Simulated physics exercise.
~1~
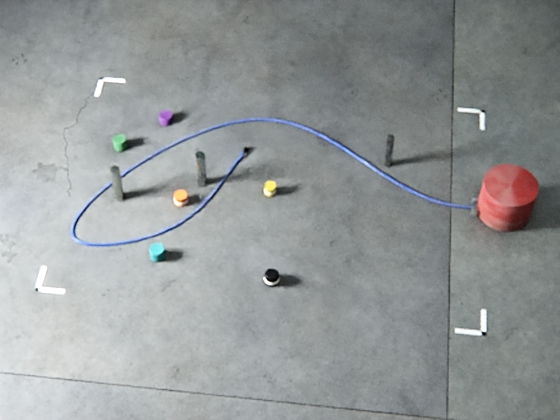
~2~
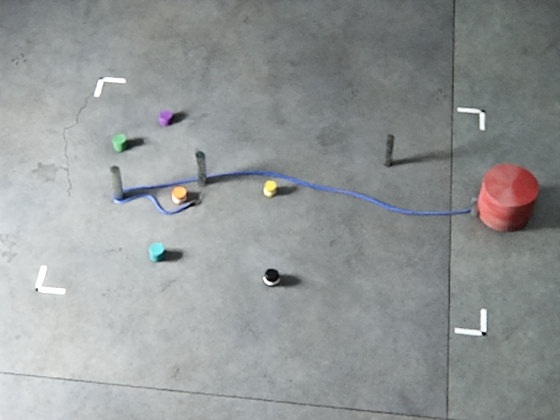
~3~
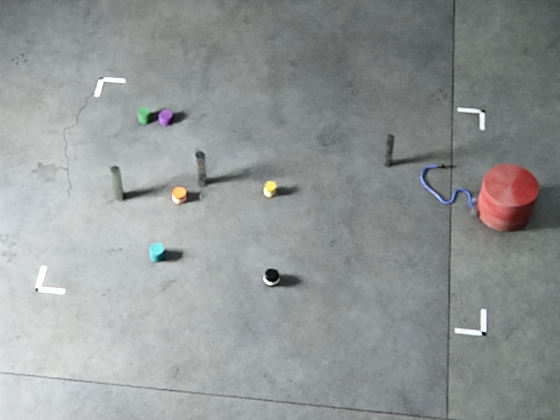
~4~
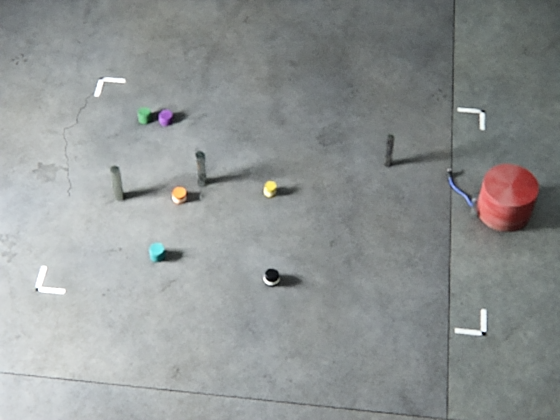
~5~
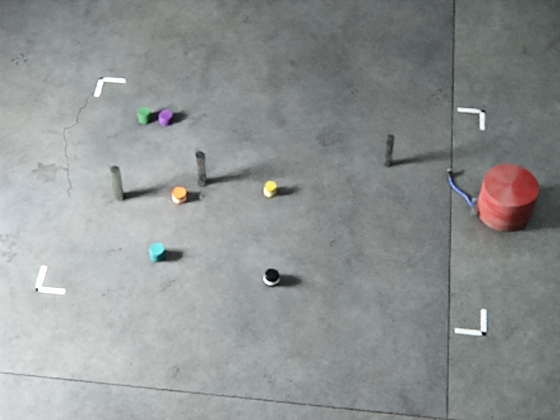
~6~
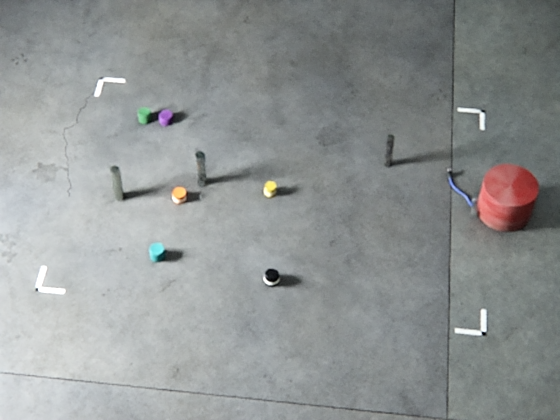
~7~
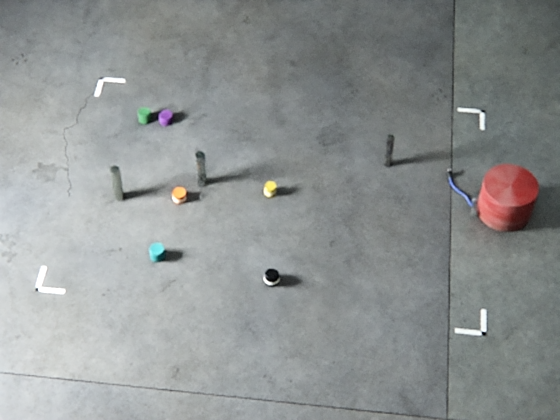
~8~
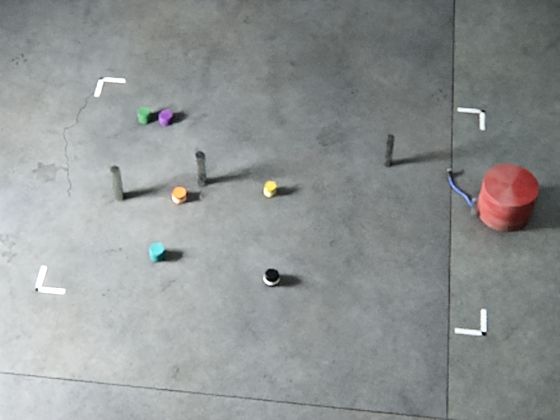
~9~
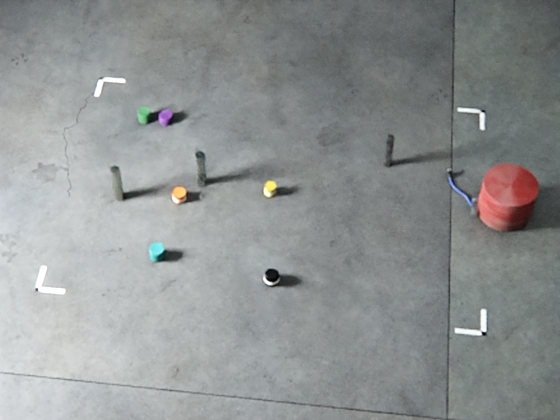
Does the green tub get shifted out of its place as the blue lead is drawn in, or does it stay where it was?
The green tub gets shifted, ending up to the right and a little higher, right beside the purple tub. The black jar and the teal tub stay where they were.
